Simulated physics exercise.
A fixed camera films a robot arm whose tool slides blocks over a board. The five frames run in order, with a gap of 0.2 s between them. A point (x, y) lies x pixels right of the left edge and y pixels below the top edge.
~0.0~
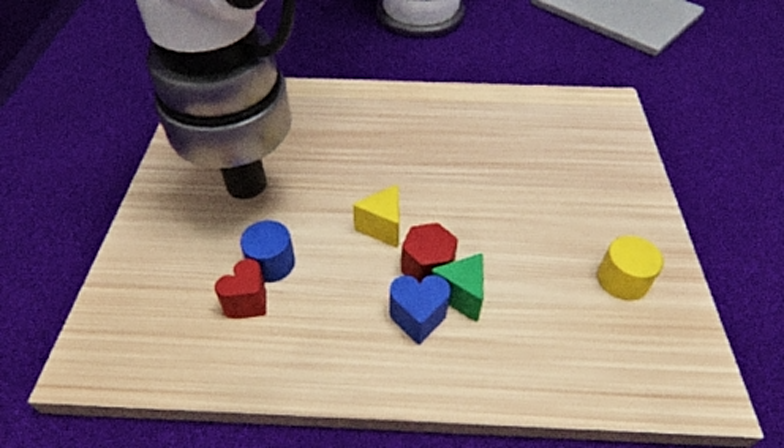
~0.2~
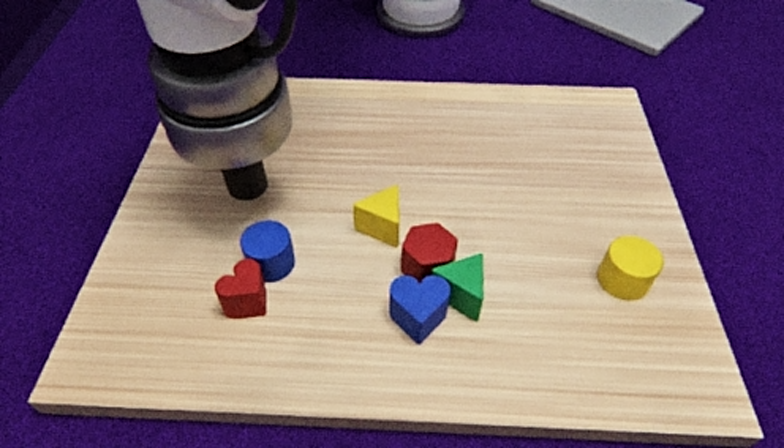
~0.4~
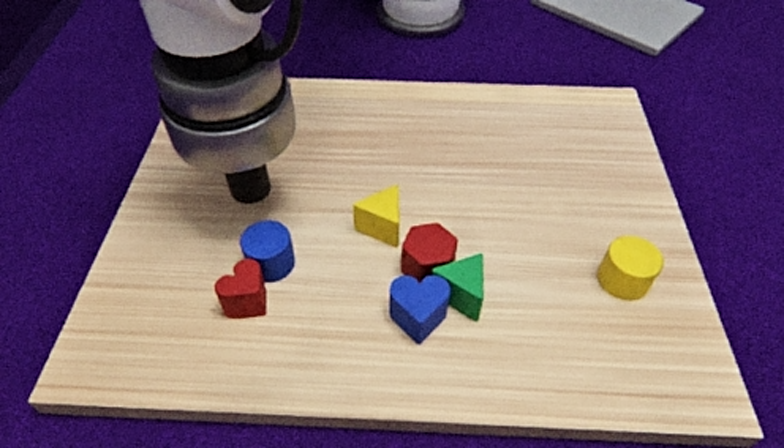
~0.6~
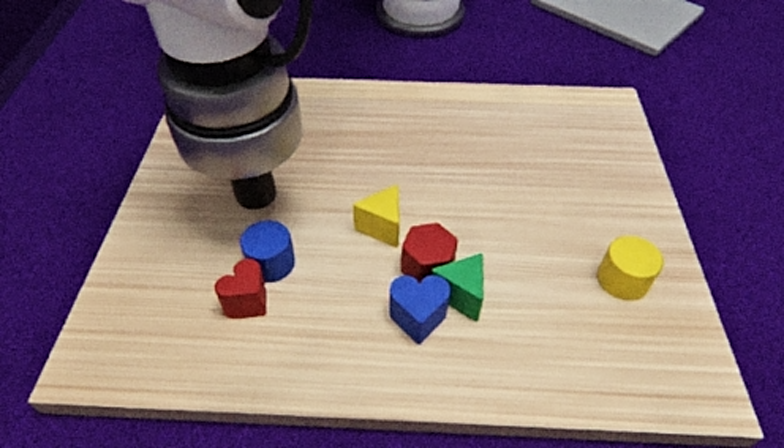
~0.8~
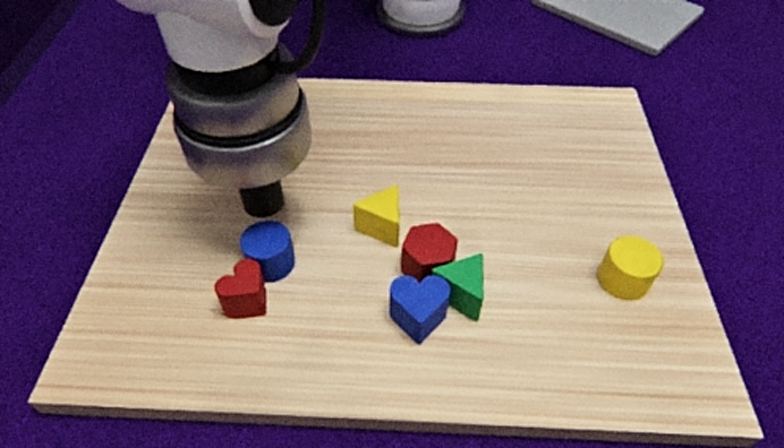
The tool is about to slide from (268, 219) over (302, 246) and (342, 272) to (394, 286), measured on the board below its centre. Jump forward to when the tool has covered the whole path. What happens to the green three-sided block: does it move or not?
Here the green three-sided block stays on its spot.
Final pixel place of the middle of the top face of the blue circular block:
In the picture, it is at (279, 262).
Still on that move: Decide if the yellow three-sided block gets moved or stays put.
By the time the path is finished, it has hardly shifted at all.
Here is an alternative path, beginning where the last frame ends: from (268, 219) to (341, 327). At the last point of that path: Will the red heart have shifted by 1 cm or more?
That would be a yes.
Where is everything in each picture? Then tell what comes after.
In the first picture, tool tip (247, 185); block tops, blue circular block (265, 238); yellow three-sided block (383, 203); blue heart (420, 294); red hexagon (430, 242); green three-sided block (466, 273).
In the second picture, tool (248, 186); blocks unchanged.
In the third picture, tool (251, 190); blocks unchanged.
In the fourth picture, tool (256, 195); blocks unchanged.
In the fifth picture, tool (264, 203); blue circular block (265, 238); yellow three-sided block (383, 203); blue heart (420, 294); red hexagon (430, 242); green three-sided block (466, 273).
What follows on the original path. One third of the way, tool (300, 230); blue circular block (273, 254).
Two thirds of the way, tool (340, 258); blue circular block (279, 262).
At the end, tool (394, 271); blue circular block (279, 262); yellow three-sided block in place; blue heart (425, 297); red hexagon (436, 241); green three-sided block in place.
